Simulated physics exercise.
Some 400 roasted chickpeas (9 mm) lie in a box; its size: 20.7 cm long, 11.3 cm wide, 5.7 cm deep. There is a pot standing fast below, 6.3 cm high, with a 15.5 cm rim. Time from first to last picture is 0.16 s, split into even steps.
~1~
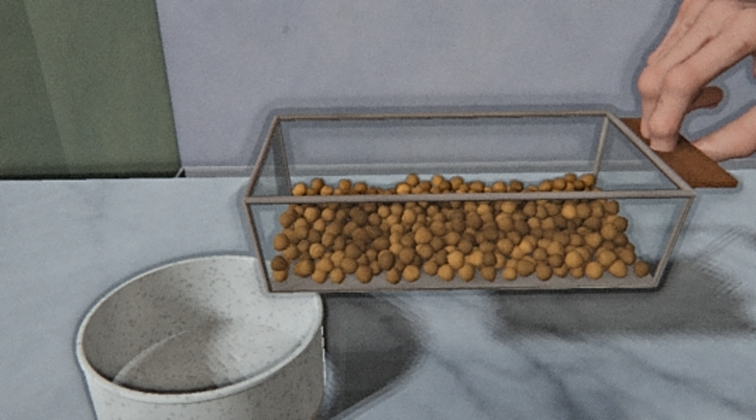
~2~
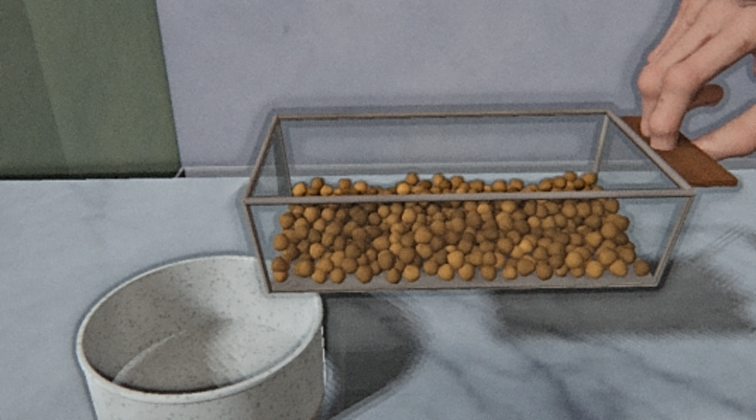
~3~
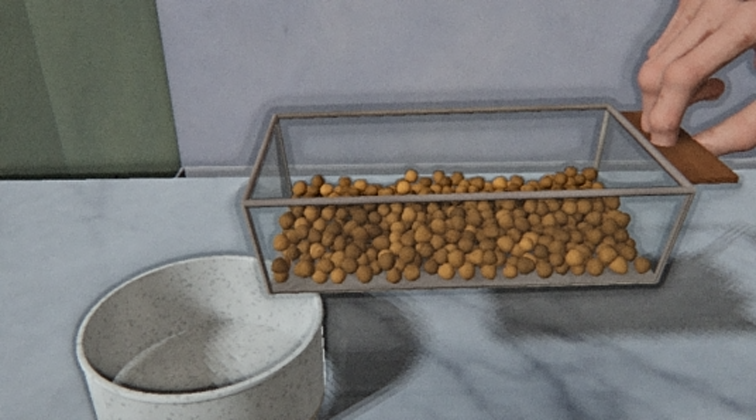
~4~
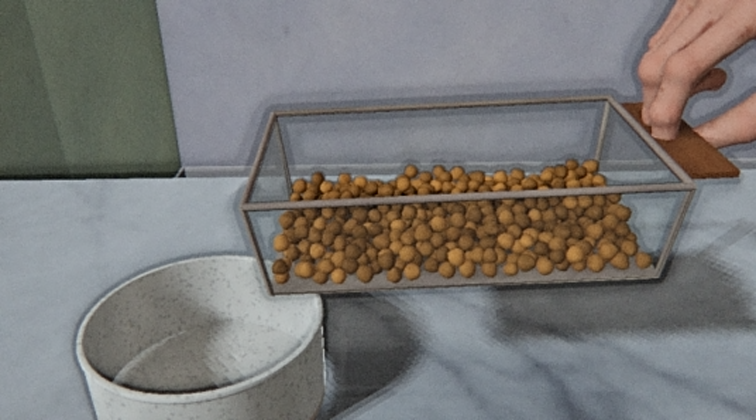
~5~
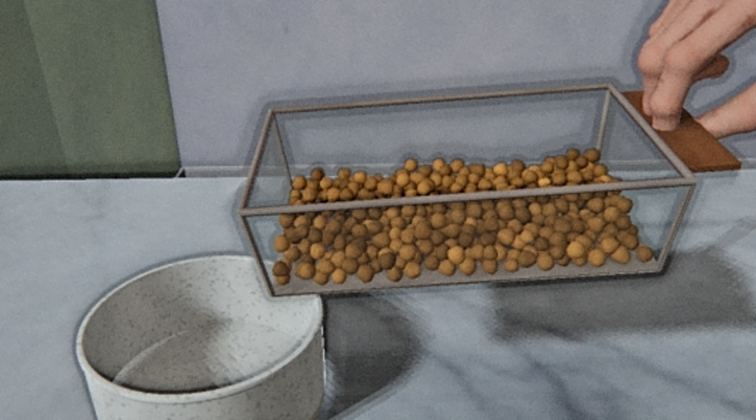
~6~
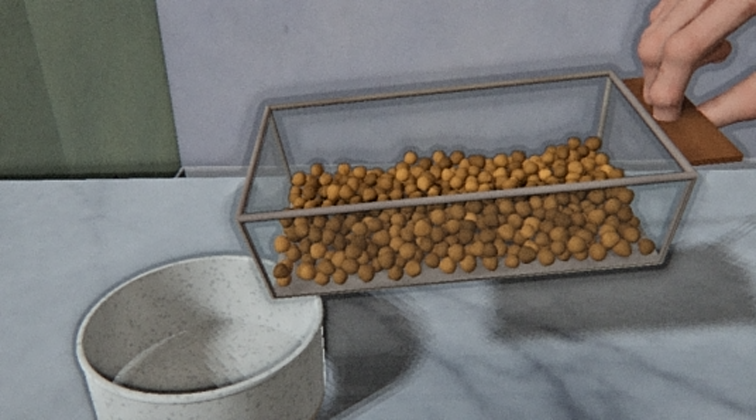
A hand slowly tilts a clear box of roasted chickpeas slightly leftward above a pot.
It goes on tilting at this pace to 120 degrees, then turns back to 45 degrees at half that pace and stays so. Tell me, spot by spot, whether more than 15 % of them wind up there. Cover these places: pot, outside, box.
Pot: They do not; outside: They do; box: They do not.
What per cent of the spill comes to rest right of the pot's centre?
Close to 70 in a hundred.
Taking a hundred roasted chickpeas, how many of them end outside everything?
Share: Around 100 per cent.
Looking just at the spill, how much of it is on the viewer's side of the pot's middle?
I'd put it at close to 100 percent of the spill.
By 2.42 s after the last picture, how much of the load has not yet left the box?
Roughly 0 %.
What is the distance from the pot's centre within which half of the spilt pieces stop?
My estimate is close to 14 centimetres.
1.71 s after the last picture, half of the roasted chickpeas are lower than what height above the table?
I'd put it at about 0 centimetres.
Then, 0.93 s after the last picture, tilt 97 degrees; outside 5 %, box 90 %, in the air 5 %; middle of all pieces near (351, 231).
Then, 1.71 s after the last picture, tilt 101 degrees; outside 100 %.
Then, 2.42 s after the last picture, tilt 67 degrees; outside 100 %.
Then, 3.11 s after the last picture, tilt 45 degrees; outside 100 %.
In the end, pot 0 %, outside 100 %, box 0 %.
